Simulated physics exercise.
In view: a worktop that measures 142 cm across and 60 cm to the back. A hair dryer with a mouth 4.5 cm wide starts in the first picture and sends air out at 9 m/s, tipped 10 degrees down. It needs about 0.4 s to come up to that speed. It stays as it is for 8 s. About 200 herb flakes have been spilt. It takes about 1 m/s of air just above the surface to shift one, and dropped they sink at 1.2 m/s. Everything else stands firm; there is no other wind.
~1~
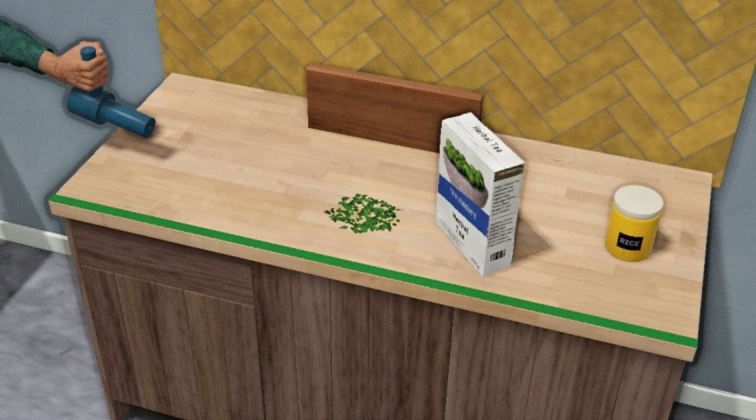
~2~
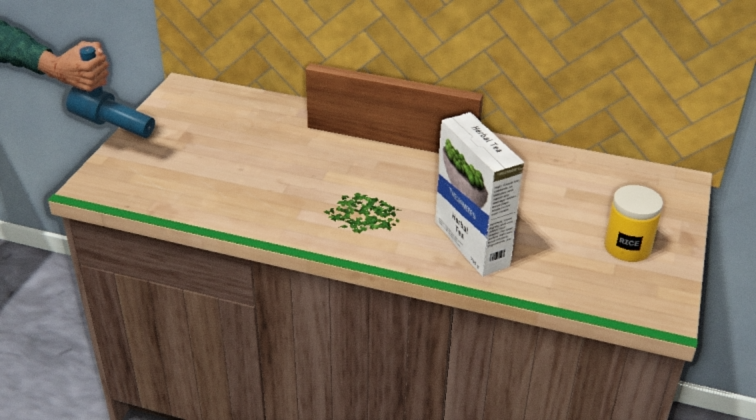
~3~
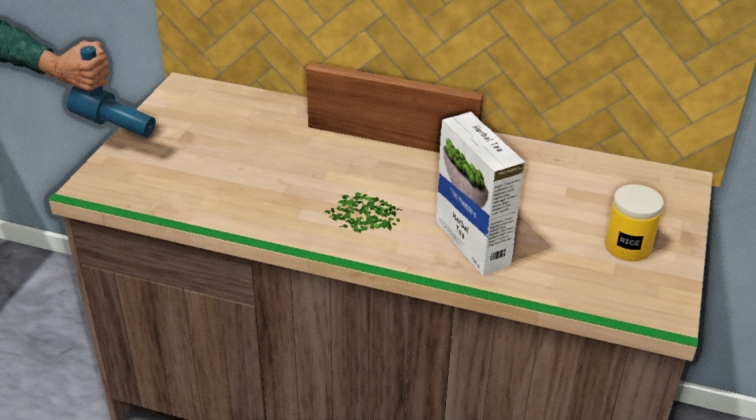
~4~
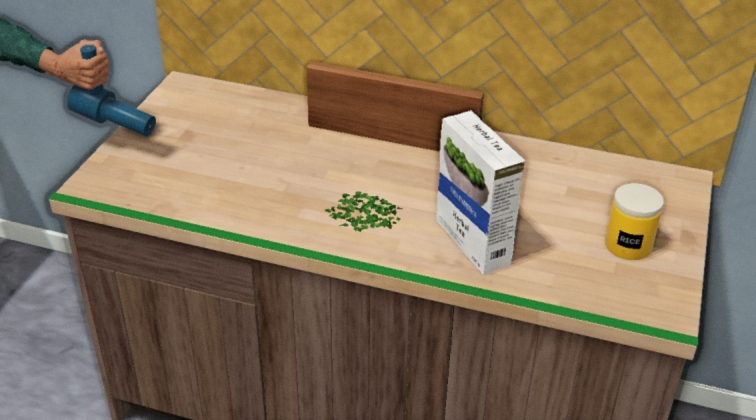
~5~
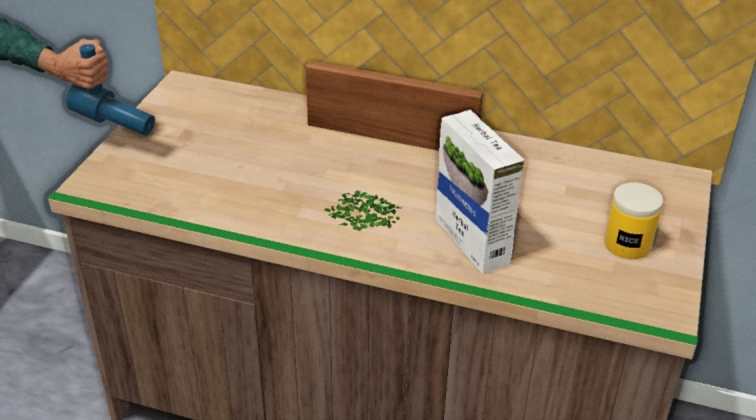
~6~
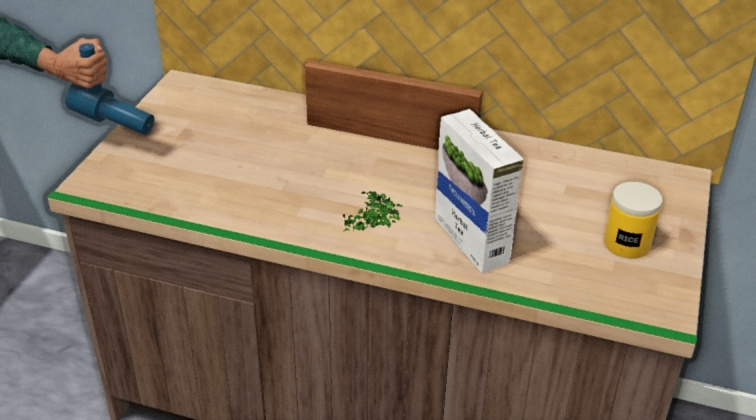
A pile of green herb flakes lay still on a wooden worktop while a hand held a blue hair dryer at the left, then some flakes shifted slightly right, toward the herbal tea carton.
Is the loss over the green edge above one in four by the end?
Answer: Yes.
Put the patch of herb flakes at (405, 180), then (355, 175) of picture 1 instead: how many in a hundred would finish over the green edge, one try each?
In that order: 0 %, 0 %.
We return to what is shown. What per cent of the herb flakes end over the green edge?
Some 70 per cent.
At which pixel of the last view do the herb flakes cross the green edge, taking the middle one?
Near (477, 295).
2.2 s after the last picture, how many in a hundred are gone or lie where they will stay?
Near 100 %.
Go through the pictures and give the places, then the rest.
The middle of the herb flakes is near (365, 216), none has stirred yet and the mouth of the hair dryer is at (150, 128), in the first frame.
The middle of the herb flakes is near (365, 215), none has stirred yet and the green edge is centred on (346, 269), in the second frame.
The middle of the herb flakes is near (366, 214), none has stirred yet, the top of a carton is at (482, 140) and the top of a board is at (393, 80), in the third frame.
The middle of the herb flakes is near (366, 213) and none has stirred yet, in the fourth frame.
The middle of the herb flakes is near (365, 213) and none has stirred yet, in the fifth frame.
The middle of the herb flakes is near (372, 214), the farthest in sight from the hair dryer is at (398, 218) and about 40 % have left their places, in the sixth frame.
Then, 1.2 s after the last picture the count stands so, 66 % are over the green edge.
Then, 2.2 s after the last picture the count stands so, 66 % are over the green edge.
Then, 4.0 s after the last picture the count stands so, 66 % are over the green edge.
Then, 7.6 s after the last picture, at the end, 66 % are over the green edge.
